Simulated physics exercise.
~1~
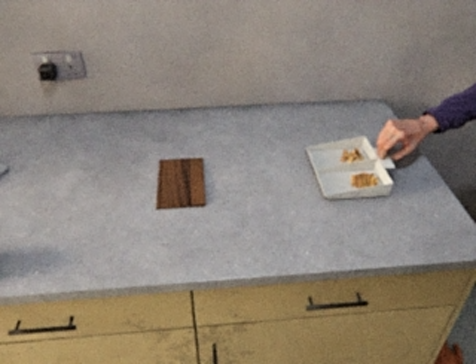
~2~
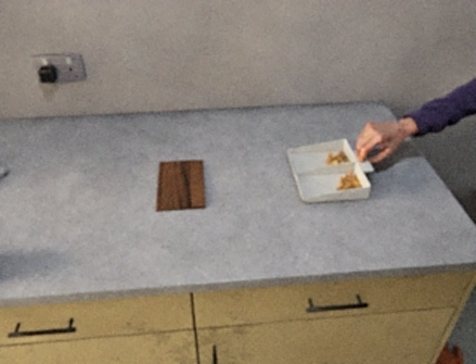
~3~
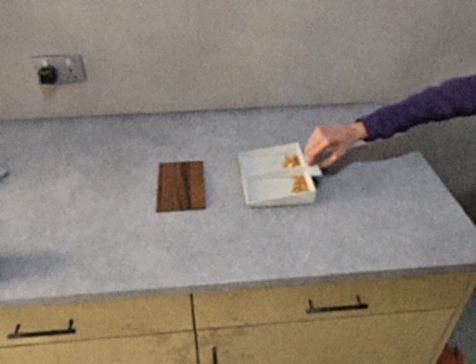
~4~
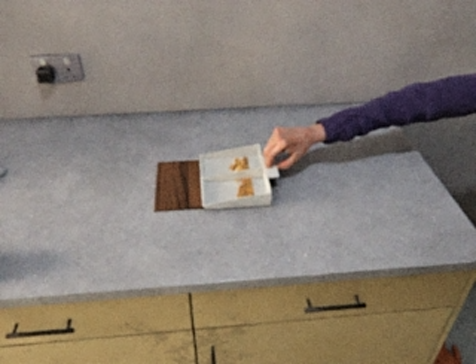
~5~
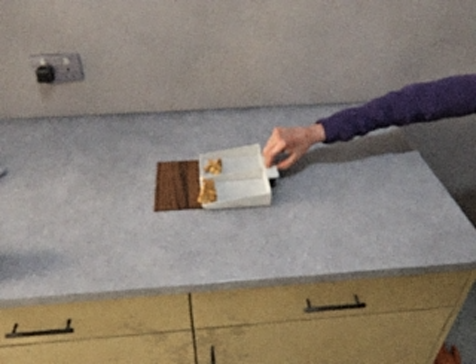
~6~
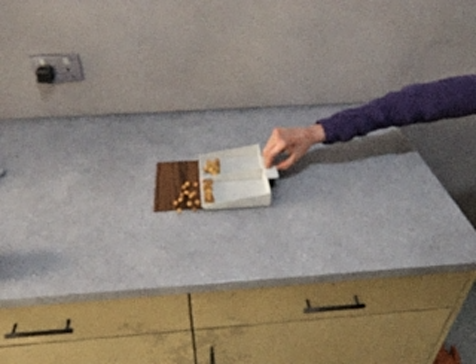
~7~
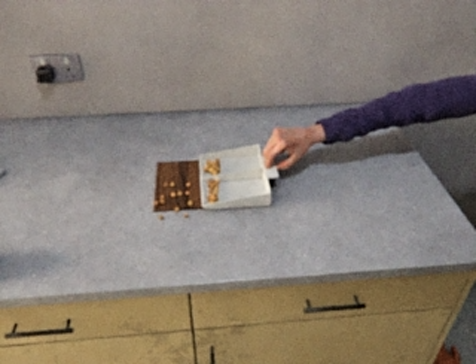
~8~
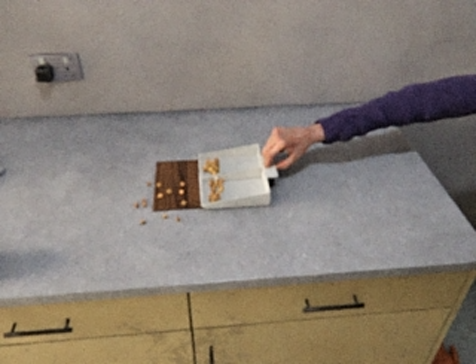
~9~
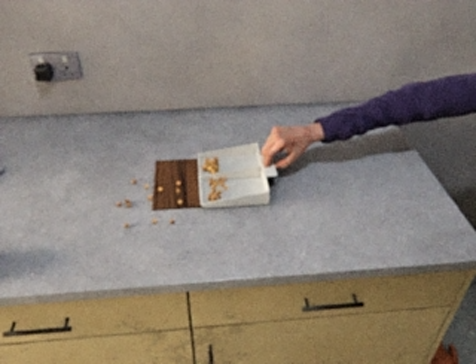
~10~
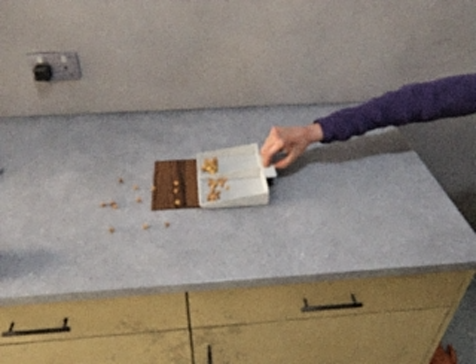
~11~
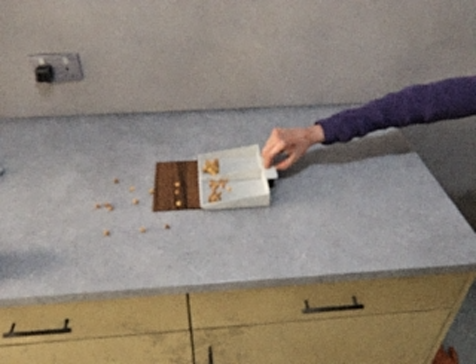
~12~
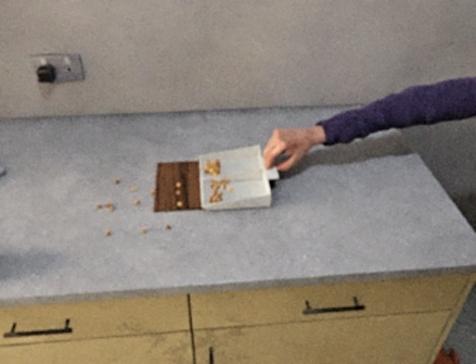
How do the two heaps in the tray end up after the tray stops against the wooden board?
Part of the nearer heap spills over the low rim onto the board and the counter, while the rest stays in the tray. The farther heap slides up to the rim and is held inside.
The clip opens on a grey countertop with a dark wooden board lying flat and, to its right, a white divided tray holding two small heaps of golden-brown pieces. A hand in a purple sleeve pushes the tray left until it meets the board and stops. Both heaps slide on towards the low left rim. Some pieces from the nearer heap go over it, scattering across the board and onto the counter beyond. The farther heap gathers at the rim and stays in. At the end the spilled pieces lie still, the hand still on the tray.
